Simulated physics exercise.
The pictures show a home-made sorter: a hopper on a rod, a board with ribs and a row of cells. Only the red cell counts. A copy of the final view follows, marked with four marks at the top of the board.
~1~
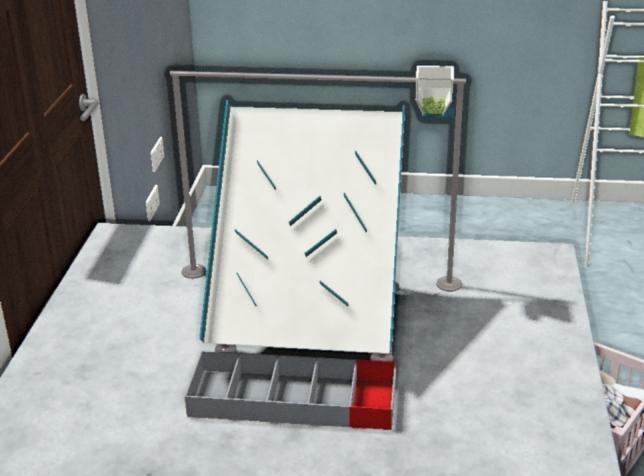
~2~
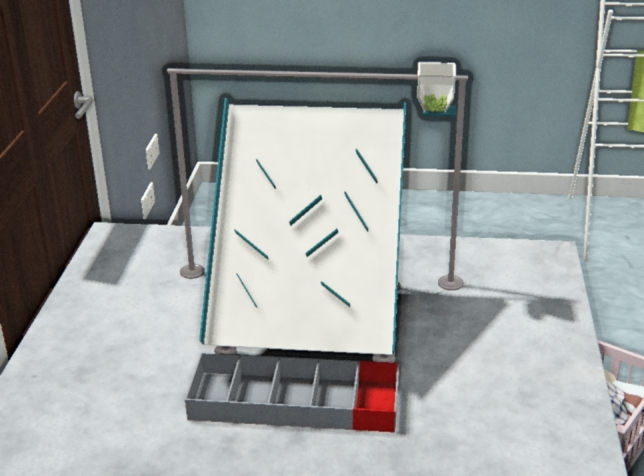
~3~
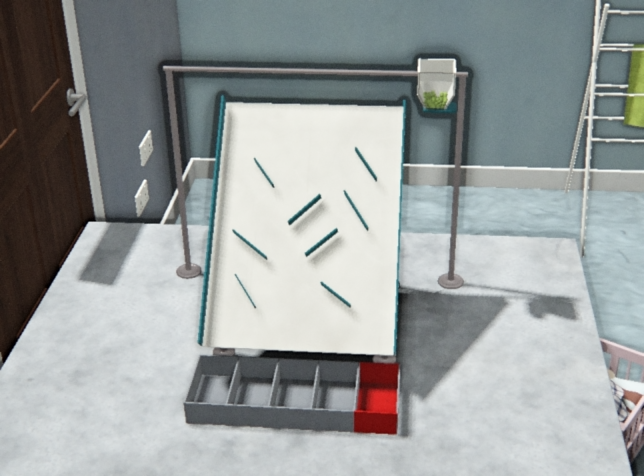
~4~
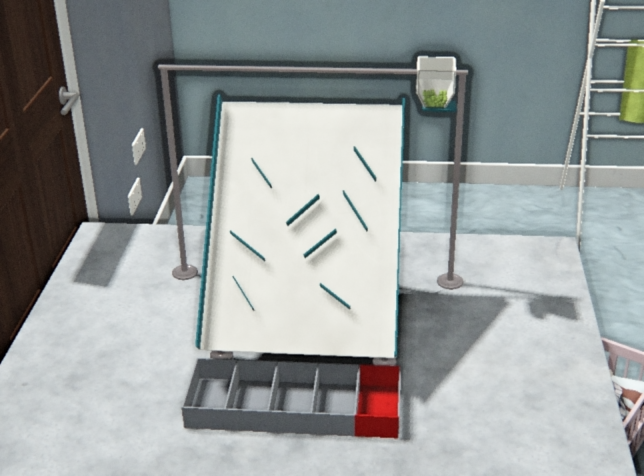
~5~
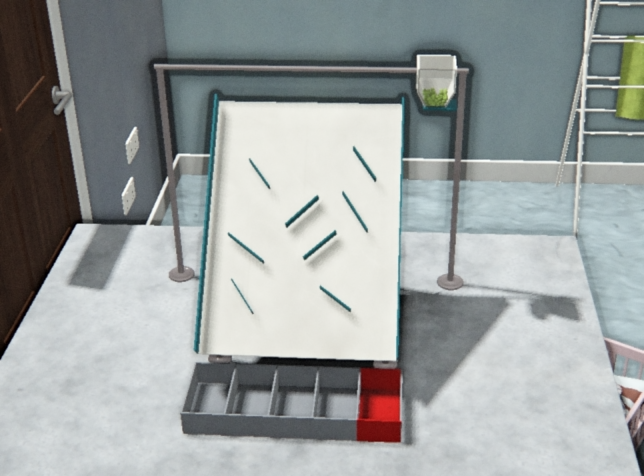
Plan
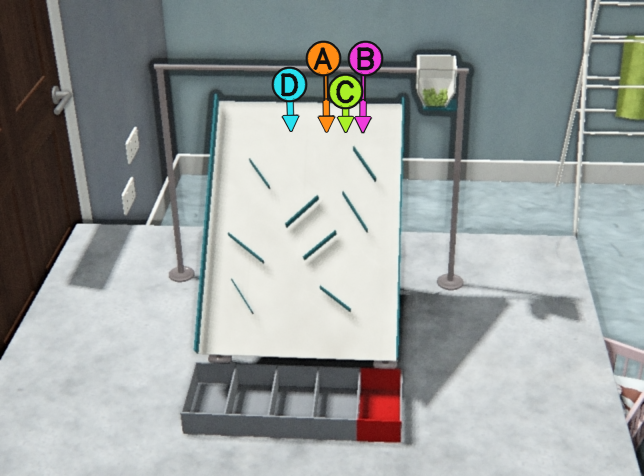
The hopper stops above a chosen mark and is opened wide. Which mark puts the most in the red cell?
Go for B.
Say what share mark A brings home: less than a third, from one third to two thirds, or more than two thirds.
It is less than a third.
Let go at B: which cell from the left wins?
It is the fifth one.
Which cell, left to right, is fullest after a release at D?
The third from the left.
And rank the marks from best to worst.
B, C, A, D.
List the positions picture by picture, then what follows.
The first picture shows hopper (433, 105), dried peas, door shut.
The second picture shows ribs (256, 159) to (274, 185), (356, 149) to (377, 179), (289, 222) to (321, 195).
The third picture shows ribs (344, 190) to (368, 227), (232, 229) to (266, 256), (305, 254) to (337, 228).
The fourth picture shows ribs (233, 276) to (253, 308), (320, 283) to (350, 307).
The fifth picture shows red cell (379, 429), number 5 of 5 from the left.
On the marked copy, mark A meets the board at (326, 126); mark B meets the board at (362, 126); mark C meets the board at (345, 126); mark D meets the board at (290, 125).
With A, roughly a quarter in the red cell, the larger part in other cells.
With B, roughly two thirds in the red cell, roughly a quarter in other cells, about a tenth outside the box.
With C, roughly a third in the red cell, roughly two thirds in other cells.
With D, not one piece in the red cell, almost all in other cells.
